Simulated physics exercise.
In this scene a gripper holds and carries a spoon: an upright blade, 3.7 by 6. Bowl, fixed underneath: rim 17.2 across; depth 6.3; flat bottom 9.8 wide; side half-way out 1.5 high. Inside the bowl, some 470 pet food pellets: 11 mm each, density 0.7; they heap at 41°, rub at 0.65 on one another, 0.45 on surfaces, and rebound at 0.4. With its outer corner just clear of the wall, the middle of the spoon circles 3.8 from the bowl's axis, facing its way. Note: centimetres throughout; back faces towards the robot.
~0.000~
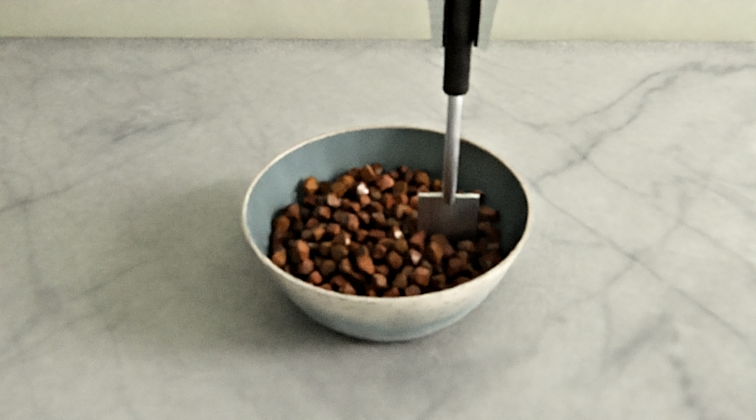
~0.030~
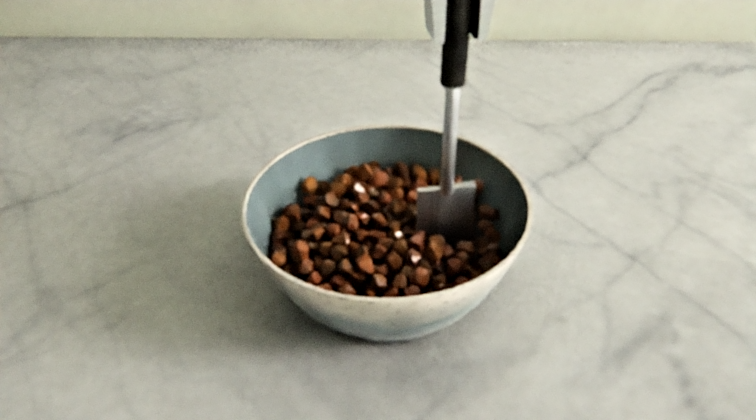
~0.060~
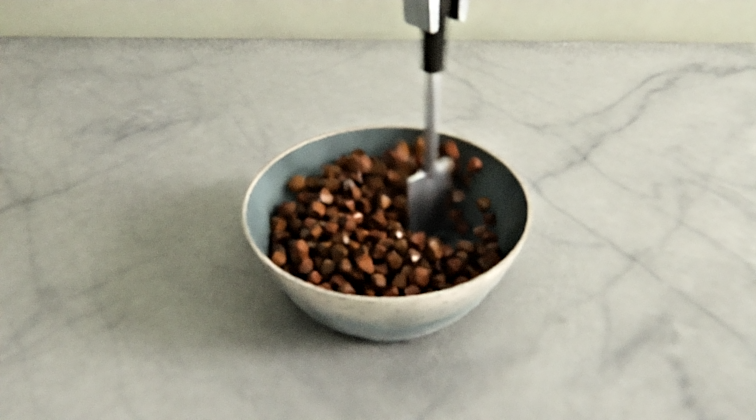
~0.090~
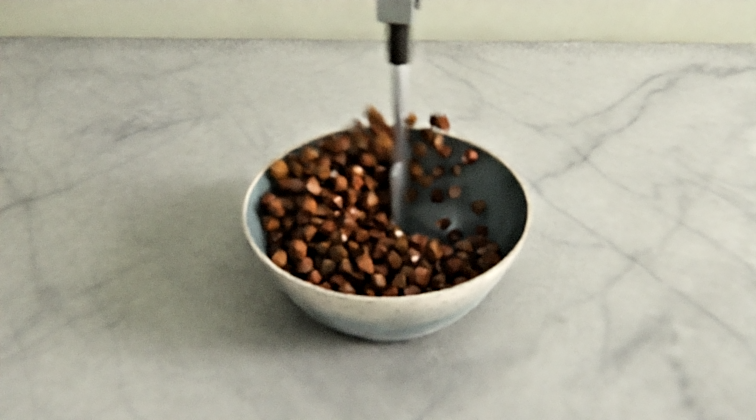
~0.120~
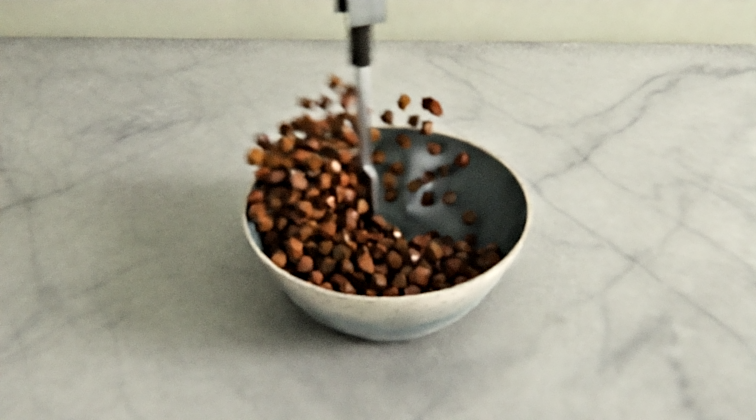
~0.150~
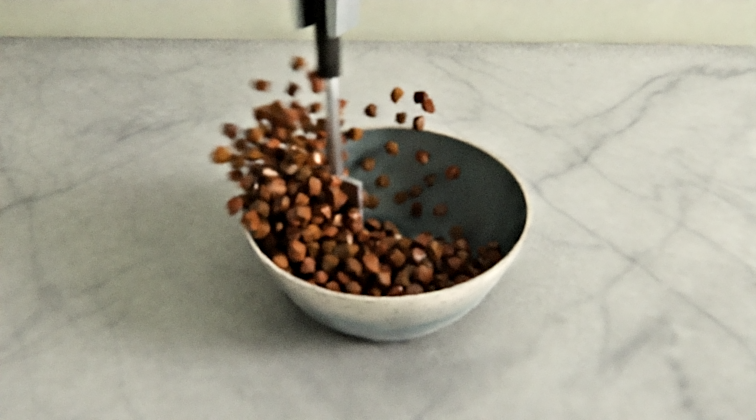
The video shows a gripper holding an upright metal blade in a bowl of brown pellets on a marbled surface, then sweeping it leftward through them, piling them against the left side and flinging some above the rim.
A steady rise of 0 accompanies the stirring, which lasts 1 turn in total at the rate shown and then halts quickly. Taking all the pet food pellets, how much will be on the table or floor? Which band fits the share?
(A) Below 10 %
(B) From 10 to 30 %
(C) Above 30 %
Option C: Above 30 %.
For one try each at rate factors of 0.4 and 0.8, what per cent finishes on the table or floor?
Roughly 10 and 30 per cent.
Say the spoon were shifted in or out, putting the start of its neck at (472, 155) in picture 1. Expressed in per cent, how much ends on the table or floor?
Close to 40 in a hundred.
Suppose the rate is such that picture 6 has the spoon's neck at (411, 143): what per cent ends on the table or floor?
Close to 15 in a hundred.
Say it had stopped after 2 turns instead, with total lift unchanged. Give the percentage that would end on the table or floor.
About 60 per cent.
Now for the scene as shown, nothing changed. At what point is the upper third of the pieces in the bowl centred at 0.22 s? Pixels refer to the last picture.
Centre estimate: Approx. (335, 245) px.
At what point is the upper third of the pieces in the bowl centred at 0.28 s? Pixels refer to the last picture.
About (445, 248).
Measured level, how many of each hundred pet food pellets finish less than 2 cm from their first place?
I'd say something near 5 percent.
By 0.22 s, 225° round, highest piece 11 above the table; 391 in the bowl, 2 on the table or floor, 74 in flight or on the tool.
By 0.28 s, 299° round, highest piece 13 above the table; 349 in the bowl, 20 on the table or floor, 98 in flight or on the tool.
By 0.51 s, 0° round, highest piece 8 above the table; 285 in the bowl, 181 on the table or floor, 1 in flight or on the tool.
By 1.21 s, 0° round, highest piece 6 above the table; 285 in the bowl, 182 on the table or floor.
Final count, 285 in the bowl, 182 on the table or floor. That is 39 % on the table or floor.
